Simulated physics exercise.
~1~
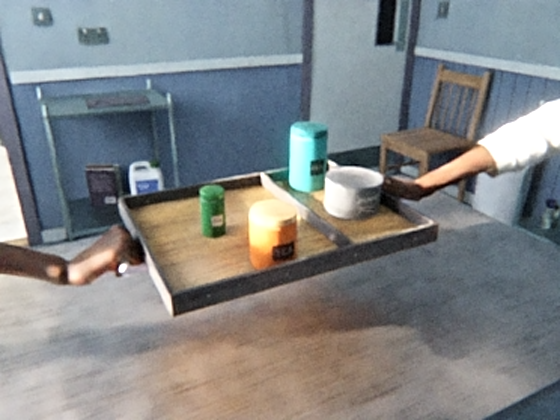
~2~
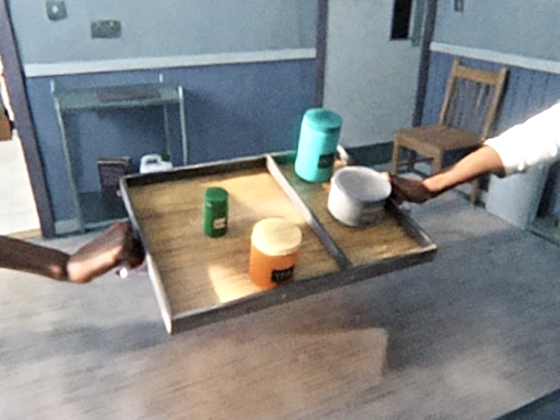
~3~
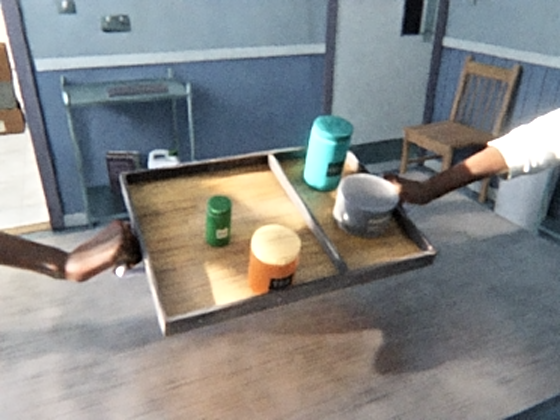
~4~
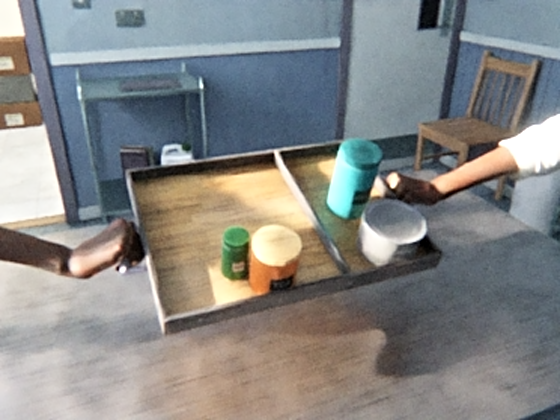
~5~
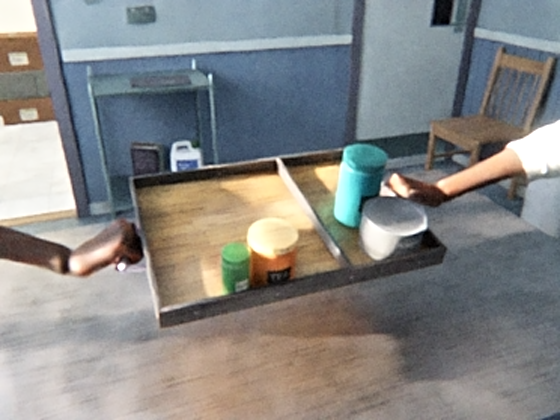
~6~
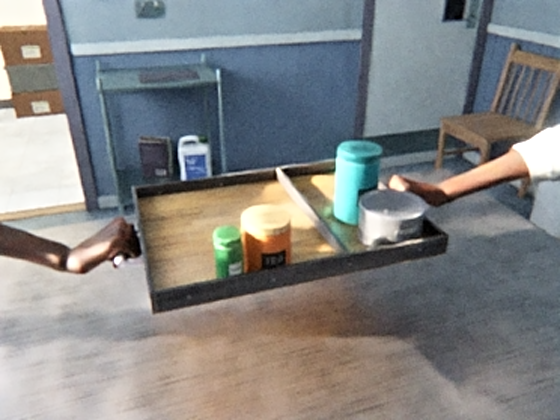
A tray with a low rim and a cross bar is held between two hands in a blue-walled room, seen from slightly above, with a shelf and a wooden chair behind. On it stand a green shaker and an orange jar with, to the right of the bar, a turquoise jar and a grey tub. The hands tip the near edge down, and at first the shaker barely shifts. Then the shaker, turquoise jar and tub slide toward the near side, while the orange jar keeps its place. The tray levels again, with everything upright and the shaker beside the orange jar.
